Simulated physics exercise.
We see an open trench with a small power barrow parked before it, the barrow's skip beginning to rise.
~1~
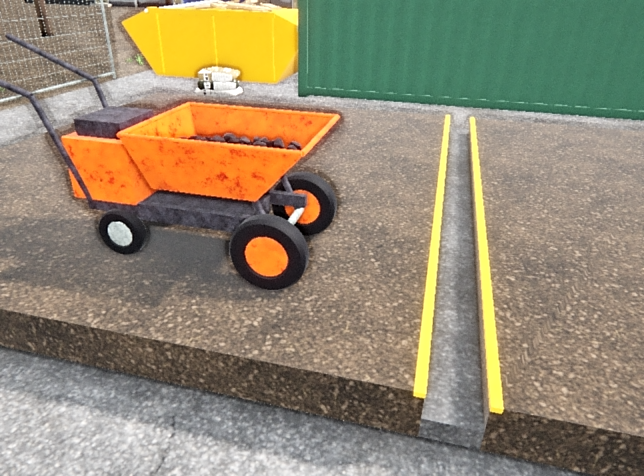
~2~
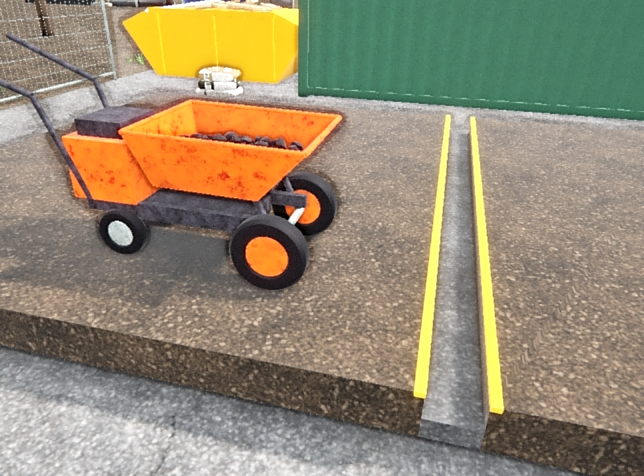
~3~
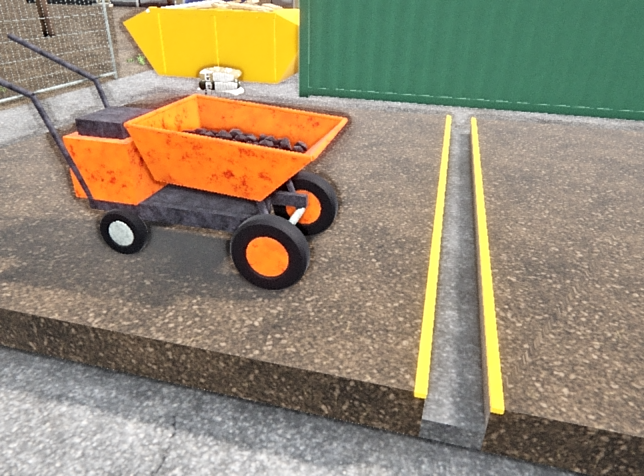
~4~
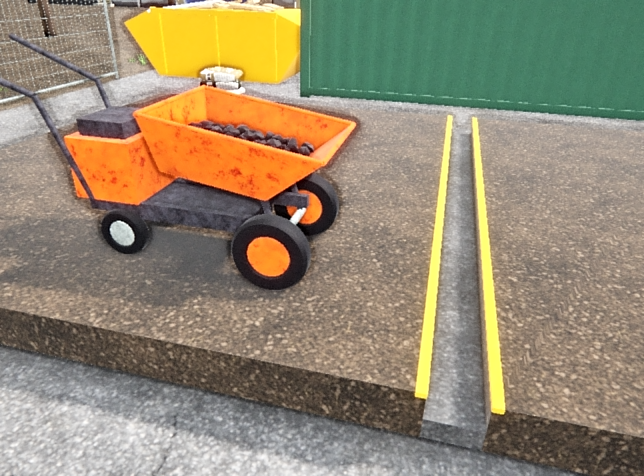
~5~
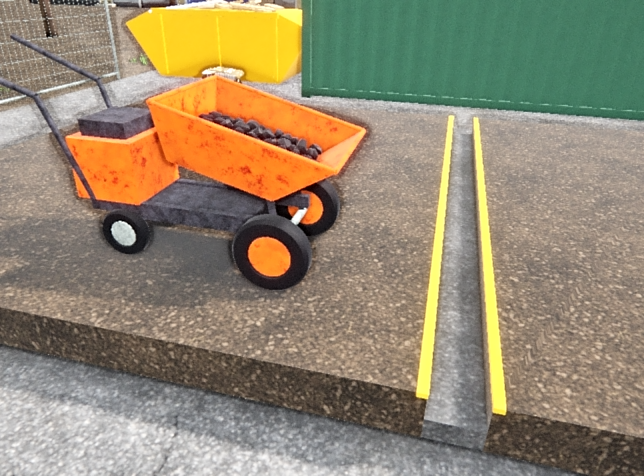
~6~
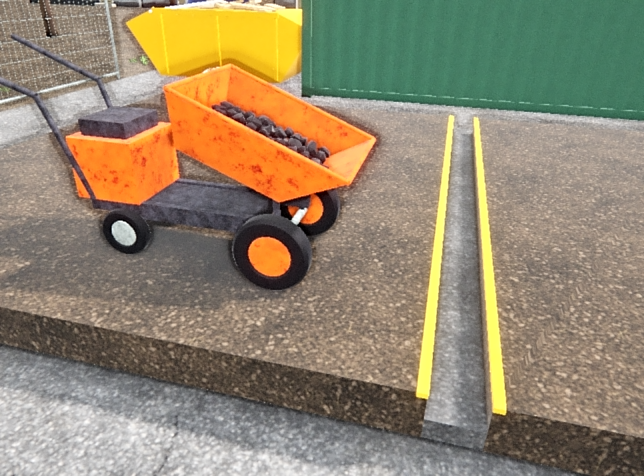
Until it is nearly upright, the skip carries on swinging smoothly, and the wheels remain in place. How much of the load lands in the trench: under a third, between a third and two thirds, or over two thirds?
Between a third and two thirds.
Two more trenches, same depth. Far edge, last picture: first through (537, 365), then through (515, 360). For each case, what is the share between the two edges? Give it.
About 40 and 40 per cent.
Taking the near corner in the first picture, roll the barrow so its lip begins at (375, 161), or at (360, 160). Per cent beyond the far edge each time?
In order: 30 % and 10 %.
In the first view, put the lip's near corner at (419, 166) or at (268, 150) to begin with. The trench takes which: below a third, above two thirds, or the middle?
Record - trial one: Less than a third; trial two: Less than a third.
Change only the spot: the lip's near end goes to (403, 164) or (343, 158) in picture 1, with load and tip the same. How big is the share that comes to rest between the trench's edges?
Roughly 30 and 80 percent respectively.
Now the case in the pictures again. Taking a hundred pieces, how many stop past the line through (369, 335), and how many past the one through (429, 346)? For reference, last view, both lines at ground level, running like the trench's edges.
Estimate, first then second: 80 %, 40 %.
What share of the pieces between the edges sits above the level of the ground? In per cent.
0 in a hundred.
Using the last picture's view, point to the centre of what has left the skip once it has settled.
Roughly pixel (444, 286).
Soon, skip tipped steeply; all in the skip.
A while on, skip tipped right over; about two thirds in the skip; about a third short of the trench; a small part in or heaped over the trench.
Towards the end, skip tipped right over; about a quarter in the skip; about a third short of the trench; about a third in or heaped over the trench.
Finally, skip tipped right over; about a quarter in the skip; about a third short of the trench; about a third in or heaped over the trench; none beyond it.
